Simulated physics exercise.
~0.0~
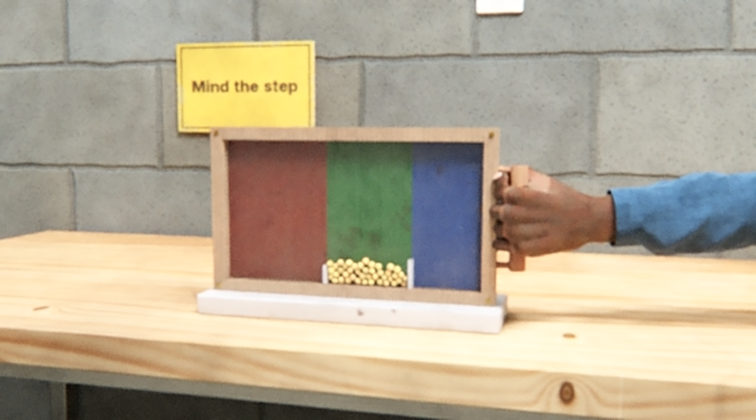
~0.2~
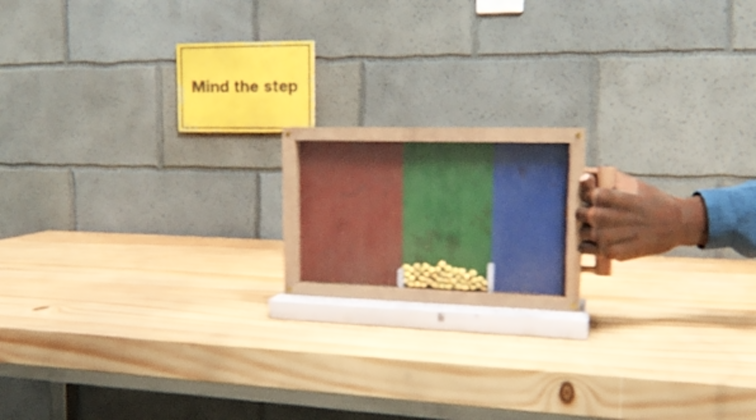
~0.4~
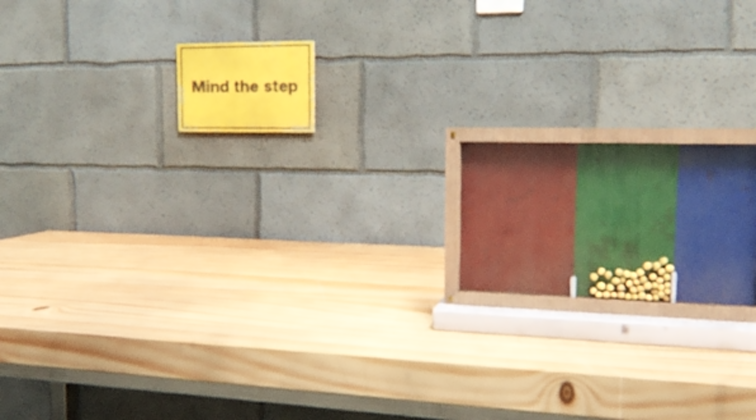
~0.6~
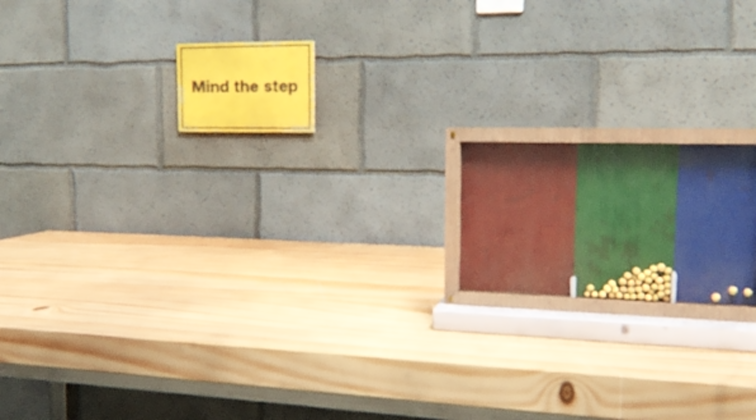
To begin with, a wooden-framed tray with a clear face stands on a table before a grey block wall, its back painted in red, green and blue strips. Small yellow beans lie heaped between two short white dividers at the bottom of the green strip. A hand in a blue sleeve grips the handle on the right side and moves the tray to the right. The tray slides further until its right end is out of view, and then it stops. The beans pile up against the right divider, and a few end up in the blue strip, while most stay in the green and none lie in the red.
